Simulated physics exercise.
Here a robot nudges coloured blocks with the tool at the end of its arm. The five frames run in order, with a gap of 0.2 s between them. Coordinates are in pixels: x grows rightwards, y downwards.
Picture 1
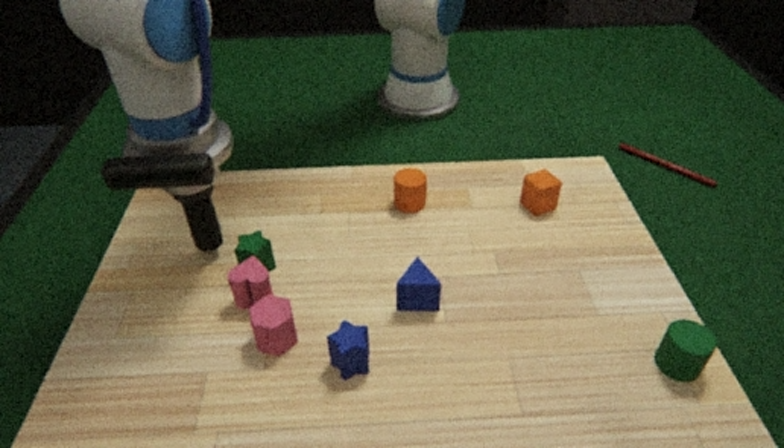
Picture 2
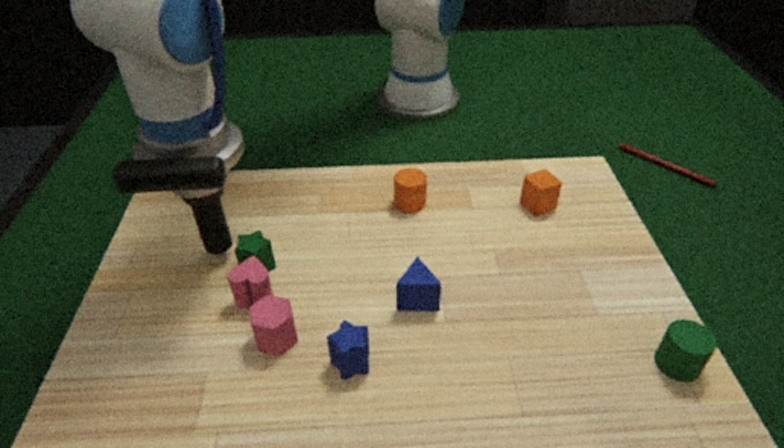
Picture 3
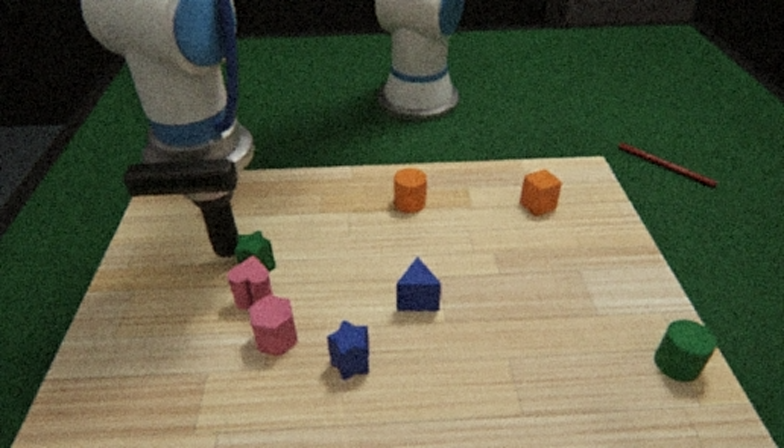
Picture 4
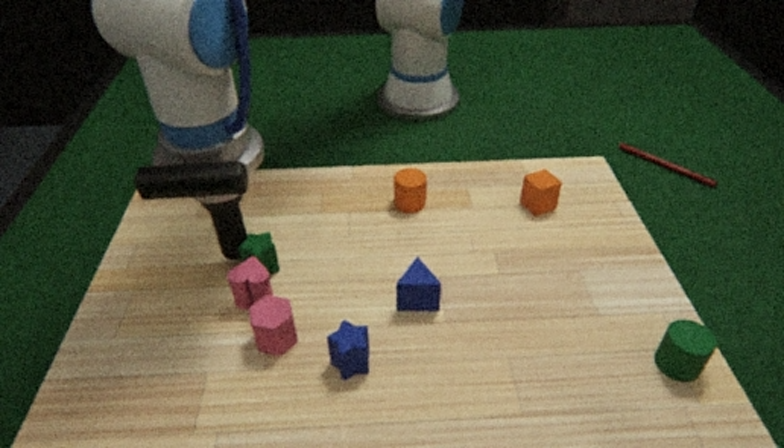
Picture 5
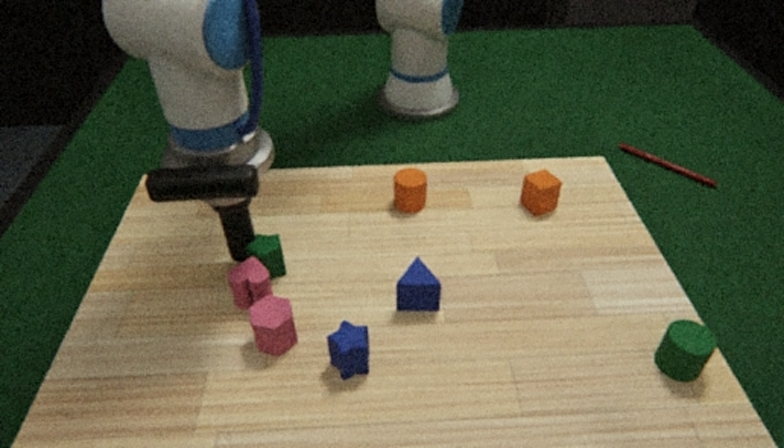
The robot arm on the left moved its black tool a short way right across the wooden board, then nudged the green star block slightly to the right, while the other coloured blocks stayed still.
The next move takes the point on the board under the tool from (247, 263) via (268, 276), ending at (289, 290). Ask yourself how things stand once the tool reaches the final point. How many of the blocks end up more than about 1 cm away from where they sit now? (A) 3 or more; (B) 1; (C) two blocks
I choose C.
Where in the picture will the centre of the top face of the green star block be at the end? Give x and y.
I'd expect the centre of its top face to be at (313, 262).
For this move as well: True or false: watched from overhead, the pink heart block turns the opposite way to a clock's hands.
That is false.
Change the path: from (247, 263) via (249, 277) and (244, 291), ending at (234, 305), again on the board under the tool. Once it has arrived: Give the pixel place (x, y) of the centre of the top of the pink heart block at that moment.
Its top middle: (251, 288).
The first path, step by step. Halfway along, tool (267, 267); pink heart block (249, 274); green star block (289, 254).
At the end, tool (287, 280); pink heart block (252, 281), turned 50° clockwise; green star block (313, 262), turned 20° anticlockwise; pink hexagonal block unmoved.
